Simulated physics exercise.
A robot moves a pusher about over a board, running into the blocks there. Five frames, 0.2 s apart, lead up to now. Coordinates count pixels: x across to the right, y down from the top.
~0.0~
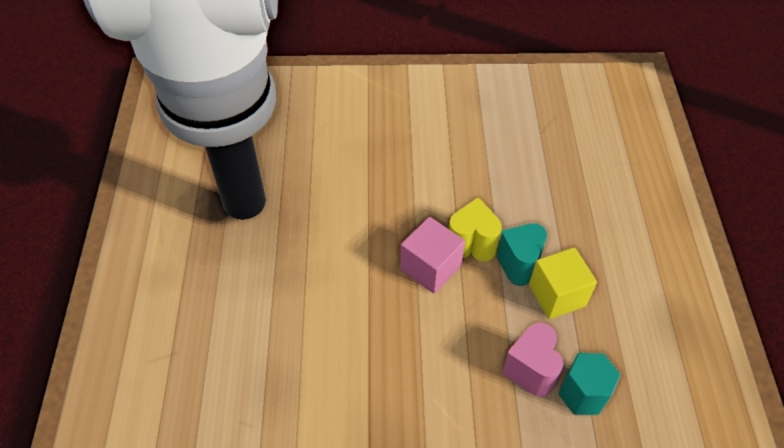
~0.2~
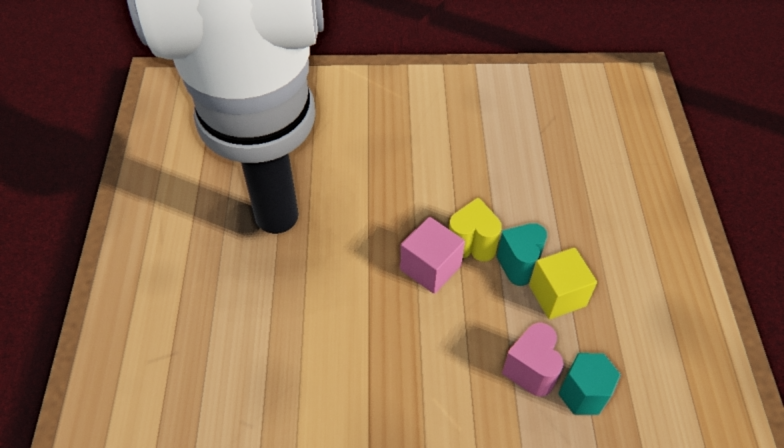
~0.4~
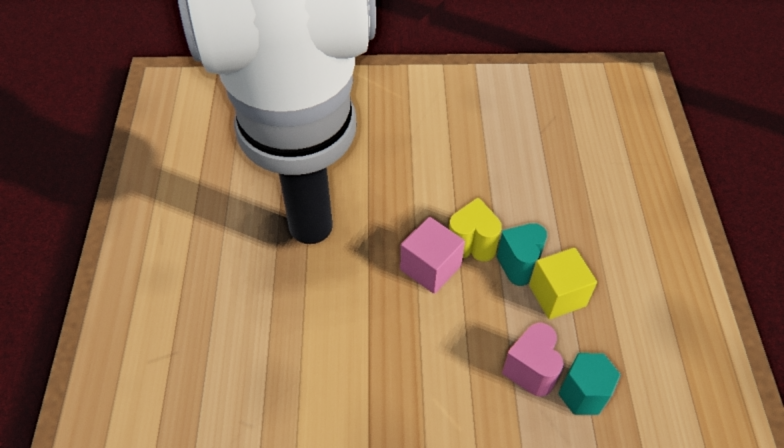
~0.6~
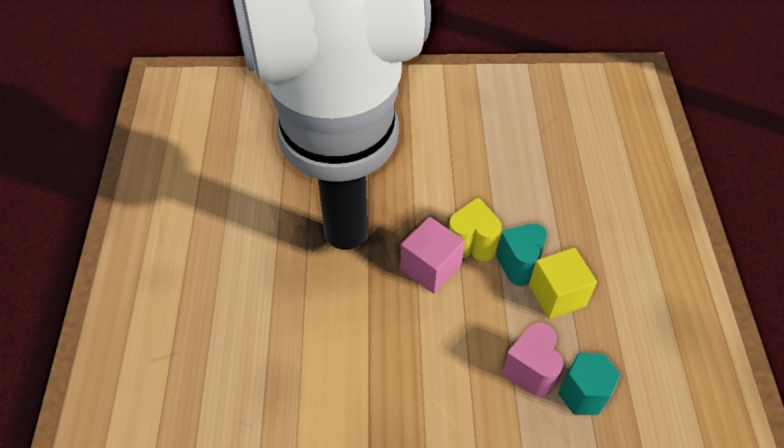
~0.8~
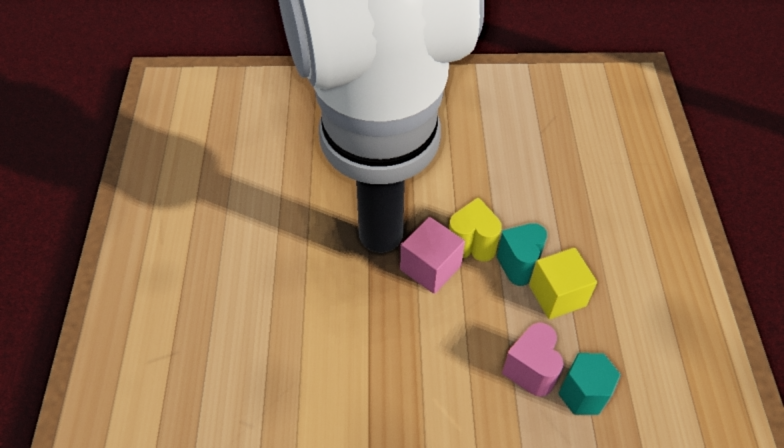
A white robot arm with a black cylindrical tip reaches over a striped wooden board on a dark red surface, seen from above at an angle by a still camera. Pink, yellow and turquoise blocks, some heart-shaped, sit in two clusters right of centre and toward the lower right. The arm glides steadily rightward and slightly down from the upper left, drawing close beside the pink cube, while the blocks stay still.
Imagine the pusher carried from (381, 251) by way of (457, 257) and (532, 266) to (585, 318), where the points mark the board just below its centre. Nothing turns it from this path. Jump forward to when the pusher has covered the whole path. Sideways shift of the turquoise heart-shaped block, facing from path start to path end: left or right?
It moves off to the left.
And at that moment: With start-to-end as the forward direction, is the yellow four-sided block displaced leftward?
No
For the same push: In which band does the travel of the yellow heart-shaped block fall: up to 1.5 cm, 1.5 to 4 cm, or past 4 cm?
It shifts by more than 4 cm.
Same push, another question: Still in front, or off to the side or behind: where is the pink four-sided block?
My answer is that the pink four-sided block has slipped off.
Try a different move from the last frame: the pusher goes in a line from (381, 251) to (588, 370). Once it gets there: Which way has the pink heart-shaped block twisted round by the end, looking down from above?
From overhead, clockwise.
The first path, step by step. One third of the way, pusher (460, 241); pink four-sided block (486, 266), turned 25° clockwise; yellow heart-shaped block (501, 212), turned 25° anticlockwise; turquoise heart-shaped block (539, 239), turned 40° clockwise.
Two thirds of the way, pusher (537, 251); pink four-sided block (502, 274), turned 55° clockwise; yellow heart-shaped block (539, 204), turned 105° anticlockwise; turquoise heart-shaped block (582, 236), turned 30° clockwise; yellow four-sided block (576, 277), turned 15° clockwise.
At the end, pusher (592, 304); pink four-sided block (502, 274), turned 55° clockwise; yellow heart-shaped block (539, 204), turned 105° anticlockwise; turquoise heart-shaped block (604, 243), turned 20° anticlockwise; yellow four-sided block (619, 336).
